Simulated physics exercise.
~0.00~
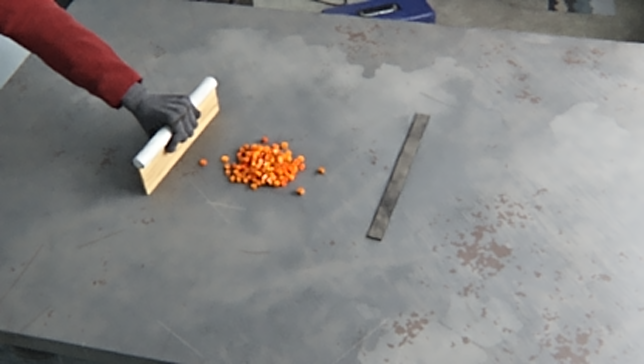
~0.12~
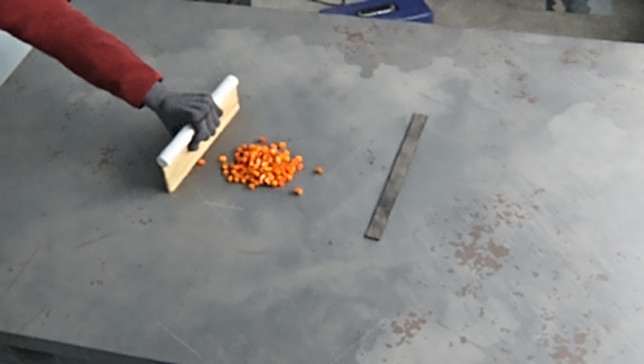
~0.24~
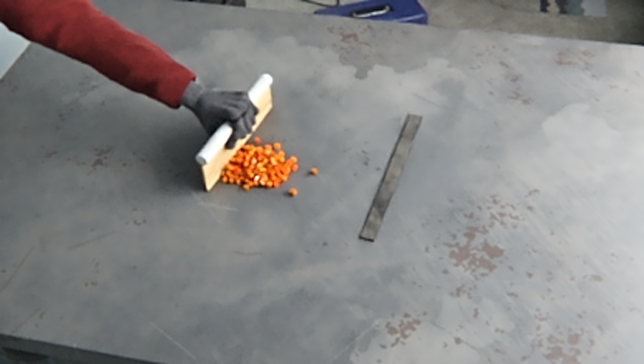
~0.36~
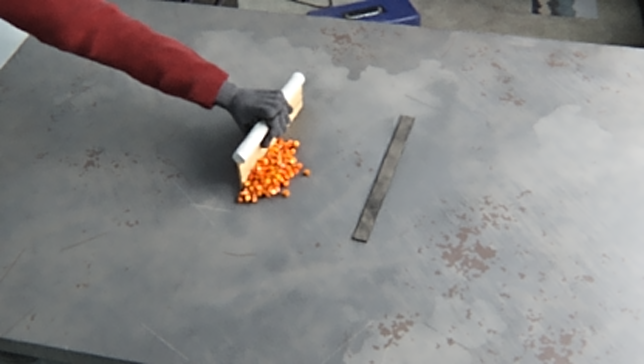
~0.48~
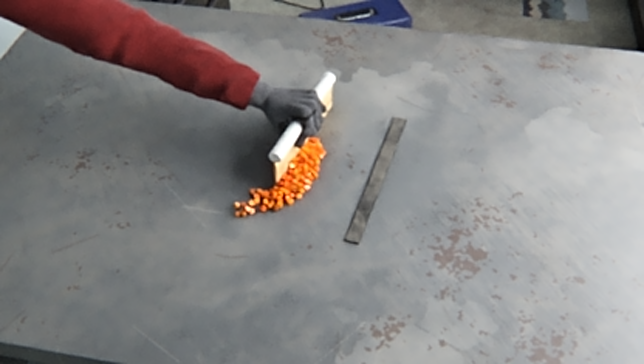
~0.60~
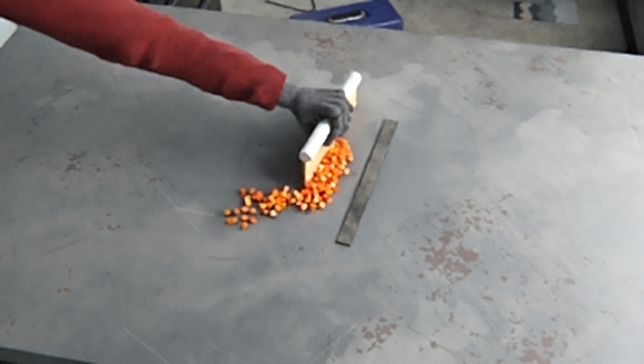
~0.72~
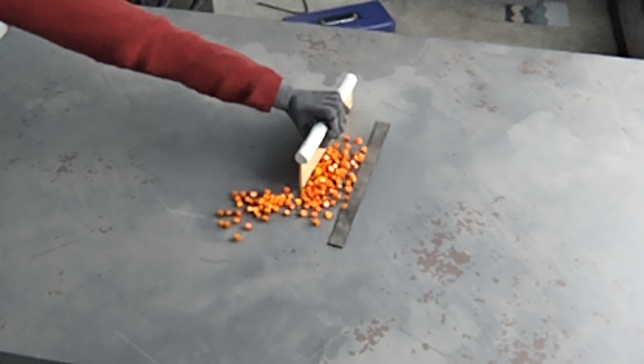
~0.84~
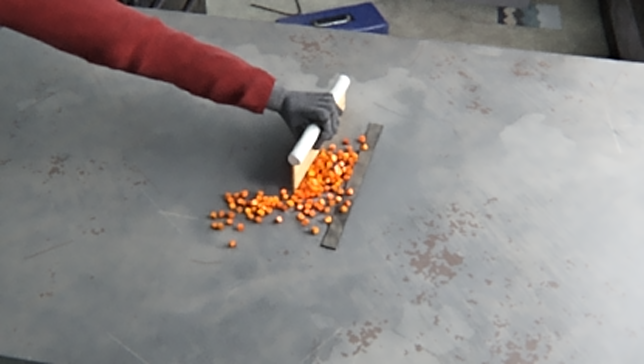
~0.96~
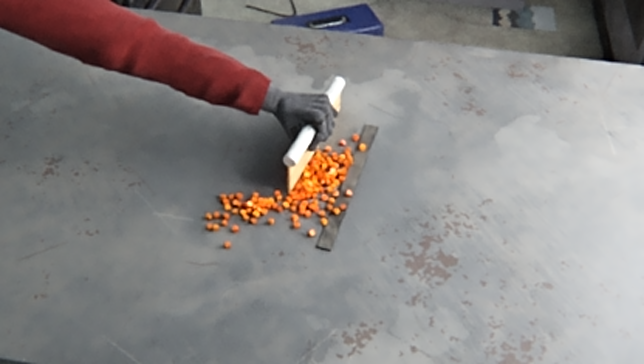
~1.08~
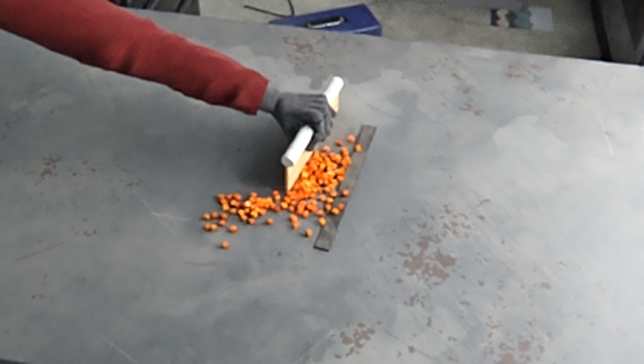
A dark-gloved hand in a red sleeve reaches in from the upper left, holding a scraper with a white grip and pale wooden blade upright on a worn grey tabletop, seen from above at an angle. Right of it lies a heap of small orange carrot cubes, and farther right a thin dark strip rests at a slant. The hand slides the blade rightward into the heap, pushing the cubes along while some trail off its near end. Near the strip the scraper halts, and the view drifts slightly right. The cubes settle in a spread-out band, mostly short of the strip, with a few touching it.
